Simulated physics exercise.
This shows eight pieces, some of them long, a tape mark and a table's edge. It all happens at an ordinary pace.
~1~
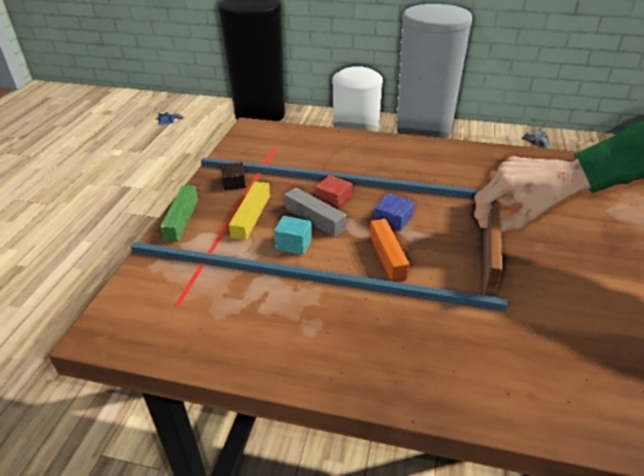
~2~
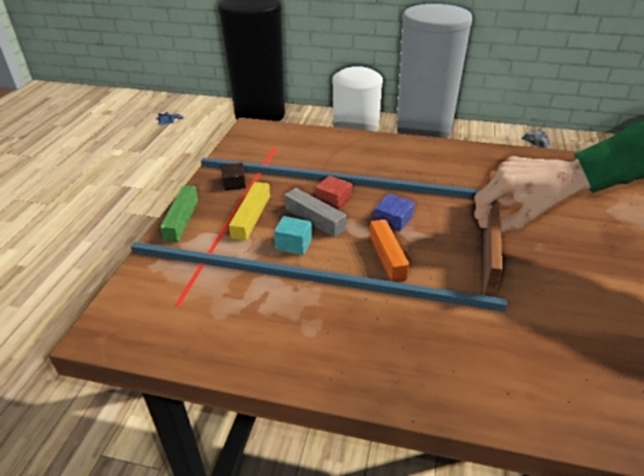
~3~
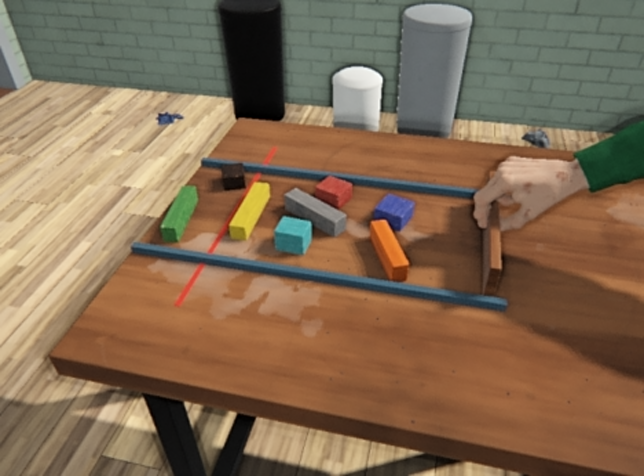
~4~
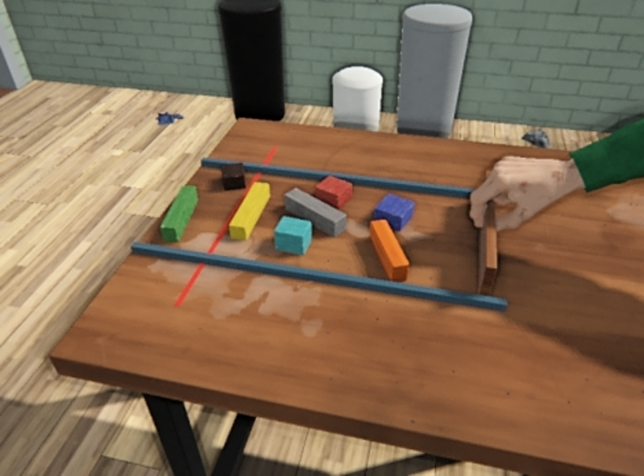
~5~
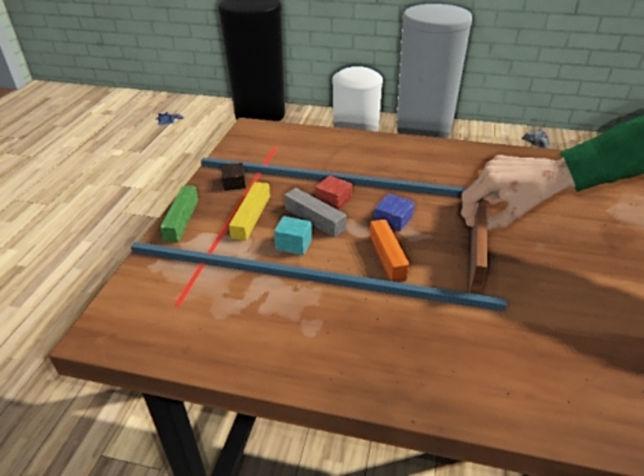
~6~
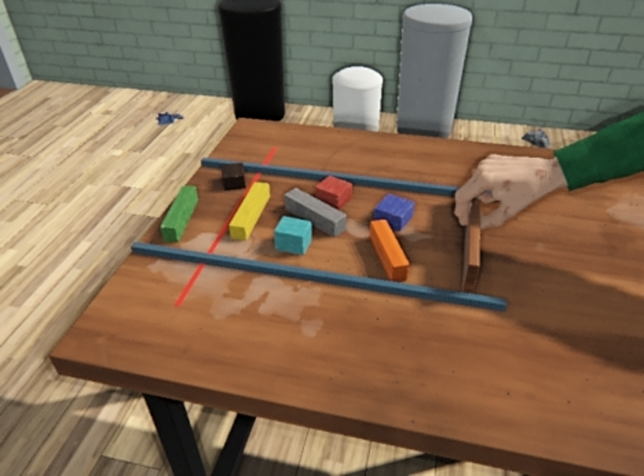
On a wooden table, a hand slides a brown board slightly left toward colored blocks.
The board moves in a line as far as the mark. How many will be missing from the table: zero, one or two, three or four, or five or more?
The number that fall off is zero.
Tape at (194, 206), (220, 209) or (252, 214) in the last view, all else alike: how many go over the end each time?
In that order 5, 1 and 0.
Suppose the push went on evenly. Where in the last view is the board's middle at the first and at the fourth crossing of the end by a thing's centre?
First at (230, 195), next at (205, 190).
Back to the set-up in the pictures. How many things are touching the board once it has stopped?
The number is 3.
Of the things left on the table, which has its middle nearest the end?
It is the green bar.
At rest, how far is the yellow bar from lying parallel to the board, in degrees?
About 5°.
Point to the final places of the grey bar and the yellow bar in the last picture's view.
The grey bar stops around (201, 200); the yellow bar around (183, 202).
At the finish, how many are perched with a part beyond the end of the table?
It comes to 1.
Early on, none off yet; green bar at rest near (180, 213); black block at rest near (234, 177); yellow bar at rest near (251, 210).
Finally, the number that fall off is zero.
